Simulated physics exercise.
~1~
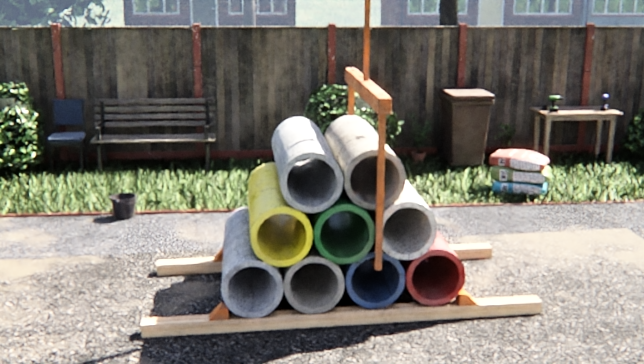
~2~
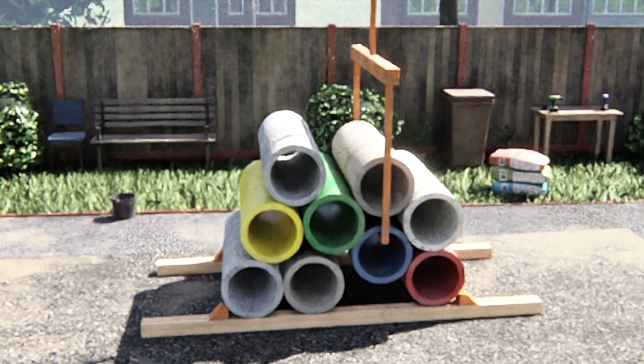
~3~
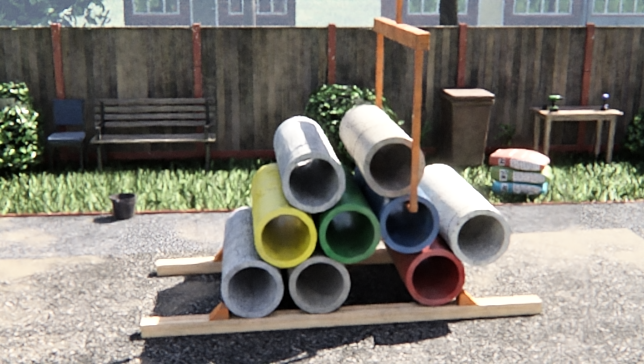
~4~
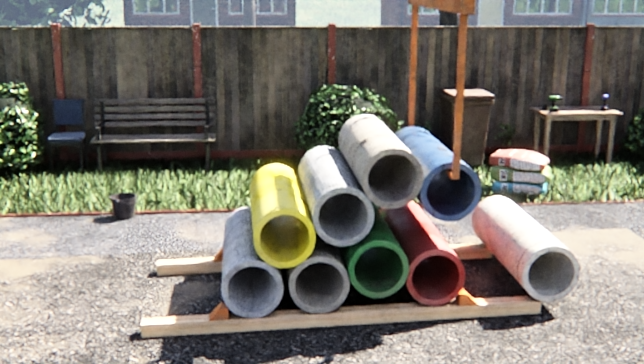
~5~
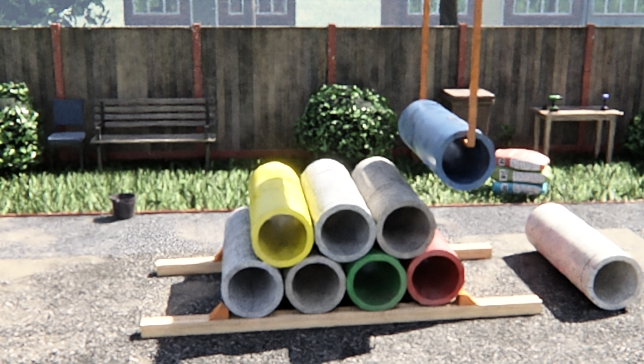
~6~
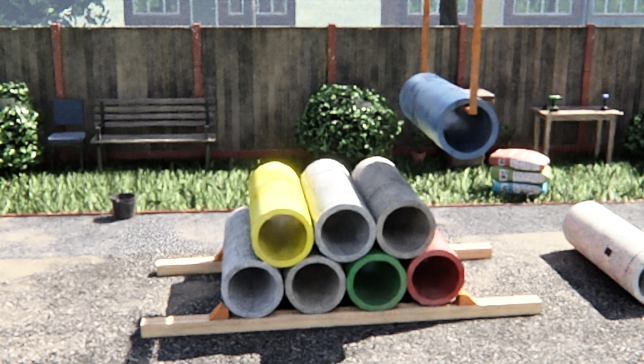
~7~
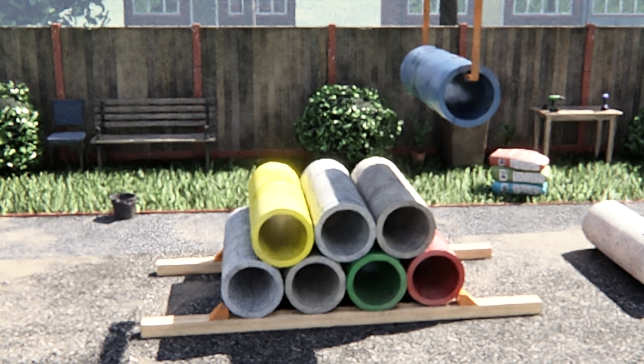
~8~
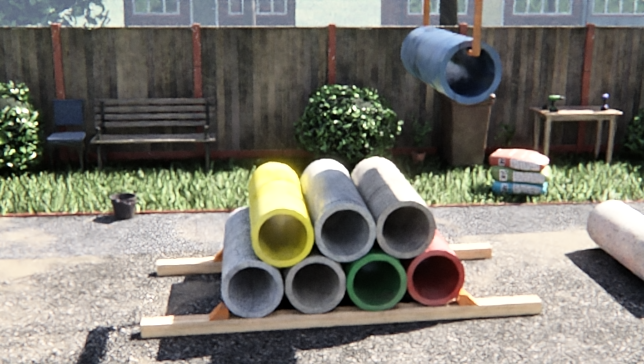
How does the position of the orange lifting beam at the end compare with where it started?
It starts low, just over the pipe stack, and ends much higher and further to the right, with its top out of view and the blue pipe hanging from its arms.
Stacked pipes shift as the blue one is hoisted, one rolls off right, the rest settle.
